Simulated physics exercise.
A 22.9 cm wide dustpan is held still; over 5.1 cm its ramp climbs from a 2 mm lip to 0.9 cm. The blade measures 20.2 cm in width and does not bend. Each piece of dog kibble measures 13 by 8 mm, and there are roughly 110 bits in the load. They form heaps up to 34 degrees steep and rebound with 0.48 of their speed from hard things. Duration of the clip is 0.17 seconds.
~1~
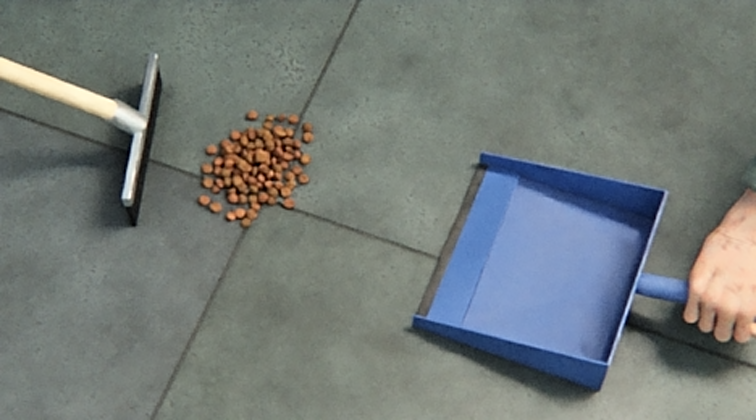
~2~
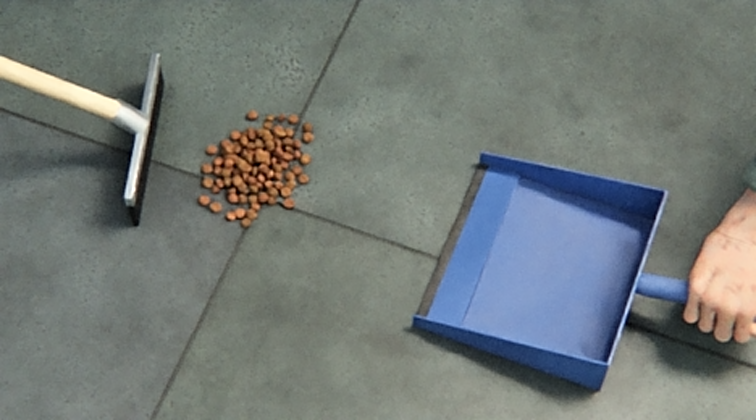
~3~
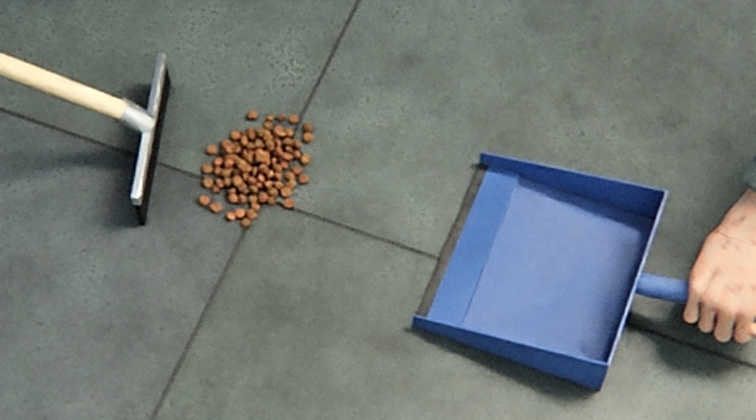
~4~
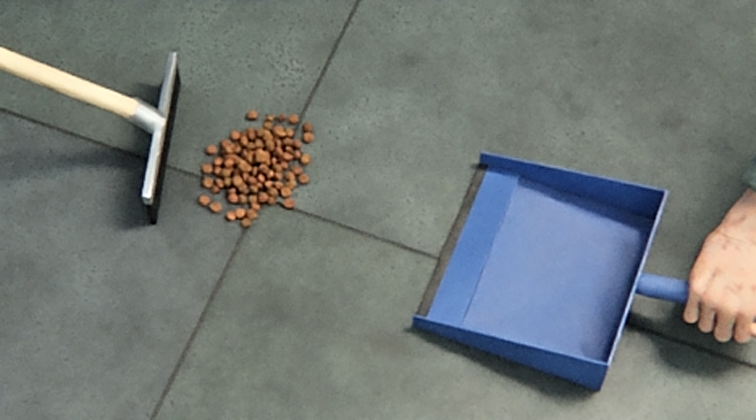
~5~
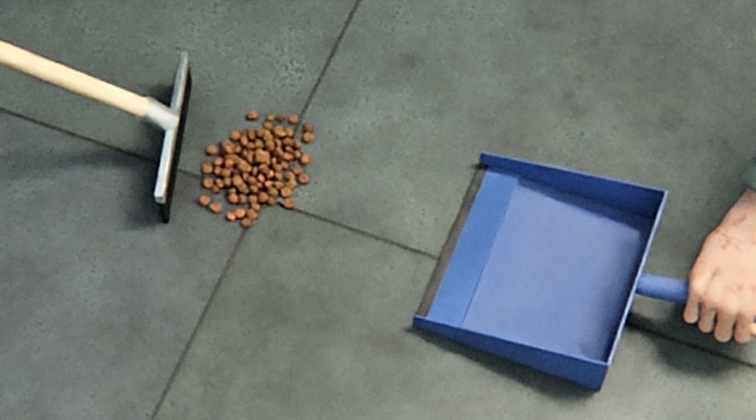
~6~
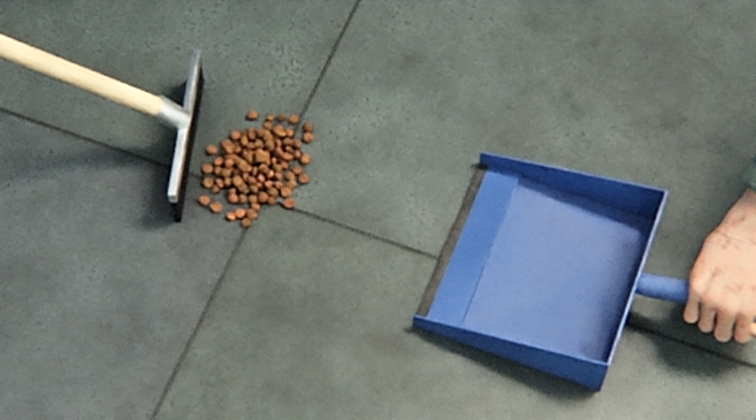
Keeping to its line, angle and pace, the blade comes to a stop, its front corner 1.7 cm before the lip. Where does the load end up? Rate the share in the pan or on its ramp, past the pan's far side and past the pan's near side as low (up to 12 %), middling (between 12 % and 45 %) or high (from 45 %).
Shares - pan: Low; far side: High; near side: Low.
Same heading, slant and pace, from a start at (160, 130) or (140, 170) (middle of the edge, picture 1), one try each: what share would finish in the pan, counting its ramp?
About 0 and 10 per cent.
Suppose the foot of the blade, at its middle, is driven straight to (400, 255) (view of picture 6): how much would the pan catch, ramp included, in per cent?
That would come to near 5 percent.
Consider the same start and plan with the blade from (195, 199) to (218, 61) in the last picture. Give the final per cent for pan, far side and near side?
Pan 15, far 50, near 0.
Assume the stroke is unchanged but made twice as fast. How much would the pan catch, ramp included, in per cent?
In that case roughly 10 percent.
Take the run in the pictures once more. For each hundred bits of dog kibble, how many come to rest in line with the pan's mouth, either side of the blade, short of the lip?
About 35 per cent.
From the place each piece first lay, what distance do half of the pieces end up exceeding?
It works out to some 26 cm.
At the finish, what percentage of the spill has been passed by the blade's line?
Estimate: Near 20 %.
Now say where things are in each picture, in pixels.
In the first picture, blade from (128, 201) to (154, 62), moved 0.0 cm, 0 of the pieces shifted so far; middle of the pieces at (257, 160); pan at (554, 278).
In the second picture, blade from (130, 201) to (156, 62), moved 0.3 cm, 0 of the pieces shifted so far; middle of the pieces at (257, 160).
In the third picture, blade from (137, 200) to (162, 61), moved 1.0 cm, 0 of the pieces shifted so far; middle of the pieces at (257, 160).
In the fourth picture, blade from (148, 199) to (173, 60), moved 2.3 cm, 0 of the pieces shifted so far; middle of the pieces at (257, 160).
In the fifth picture, blade from (160, 198) to (185, 59), moved 3.7 cm, 0 of the pieces shifted so far; middle of the pieces at (257, 160).
In the sixth picture, blade from (173, 197) to (197, 58), moved 5.2 cm, 0 of the pieces shifted so far; middle of the pieces at (257, 160); pan at (554, 278).
Then, 0.37 s after the last picture, middle of the blade 19 cm from the lip; 0 % over the lip, far side 5 %, near side 0 %.
Then, 0.61 s after the last picture, middle of the blade 10 cm from the lip; 0 % over the lip, far side 40 %, near side 0 %.
Then, 0.97 s after the last picture, middle of the blade 5 cm from the lip; 5 % over the lip, far side 60 %, near side 0 %.
In the end, pan 5 %, far side 60 %, near side 0 %, in front of the lip or behind the blade 35 %.
